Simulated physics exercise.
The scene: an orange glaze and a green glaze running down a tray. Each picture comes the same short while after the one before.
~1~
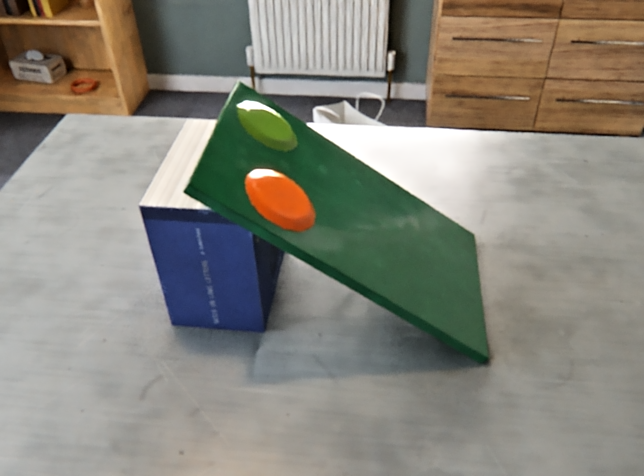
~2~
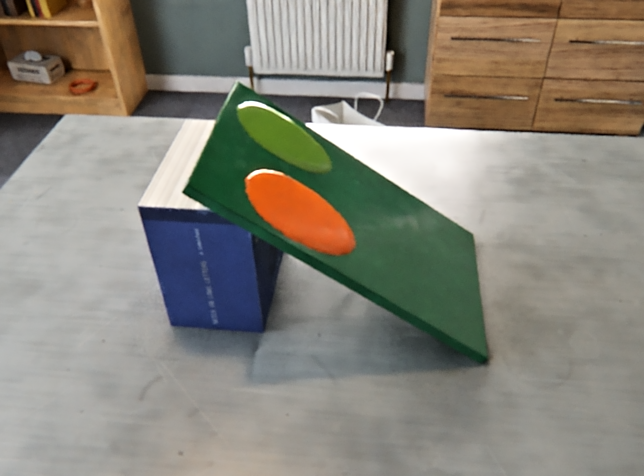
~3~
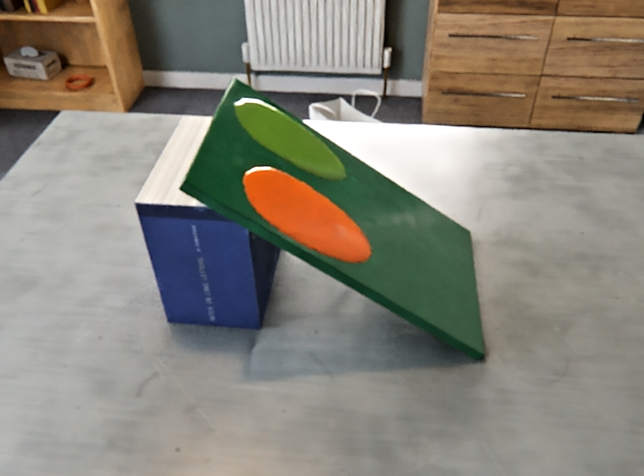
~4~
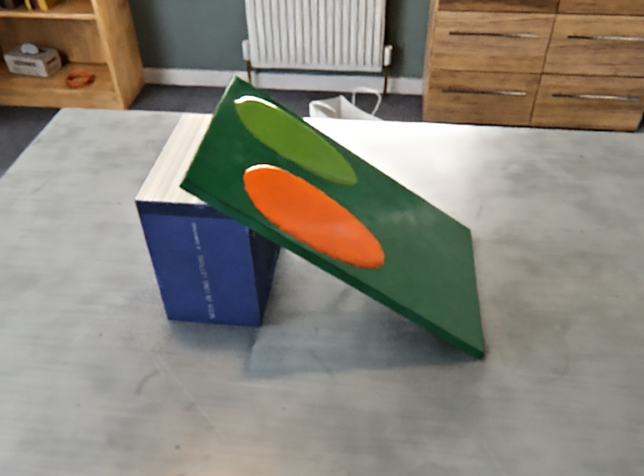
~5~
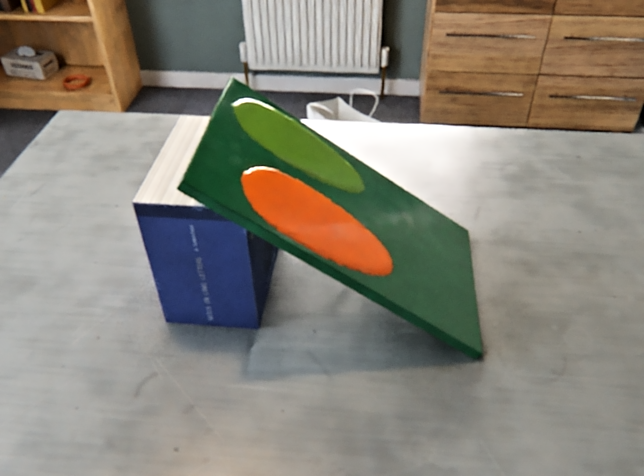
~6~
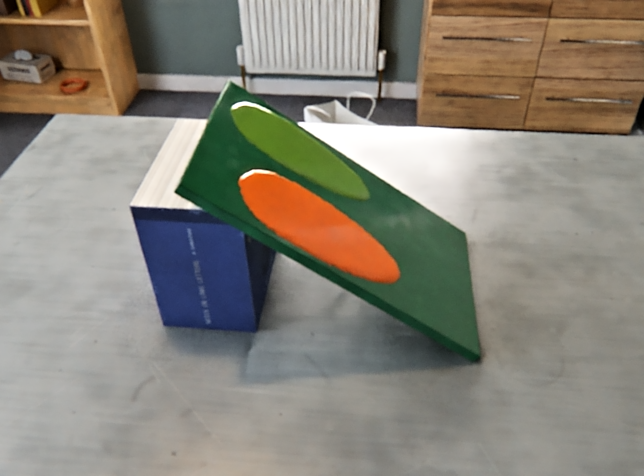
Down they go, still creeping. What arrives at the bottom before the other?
The front one gets there first.
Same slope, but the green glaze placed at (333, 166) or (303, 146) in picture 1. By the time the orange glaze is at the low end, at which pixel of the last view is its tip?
Roughly (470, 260), then (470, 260) for the other start.
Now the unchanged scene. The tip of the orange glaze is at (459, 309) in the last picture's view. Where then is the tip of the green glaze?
Look around (422, 228) and you'll find the tip.
Shortly, the orange glaze is three quarters of the way down; the green glaze is three quarters of the way down.
Then, the orange glaze is close to the edge; the green glaze is three quarters of the way down.
At the finish, the orange glaze is at the low edge; the green glaze is three quarters of the way down.
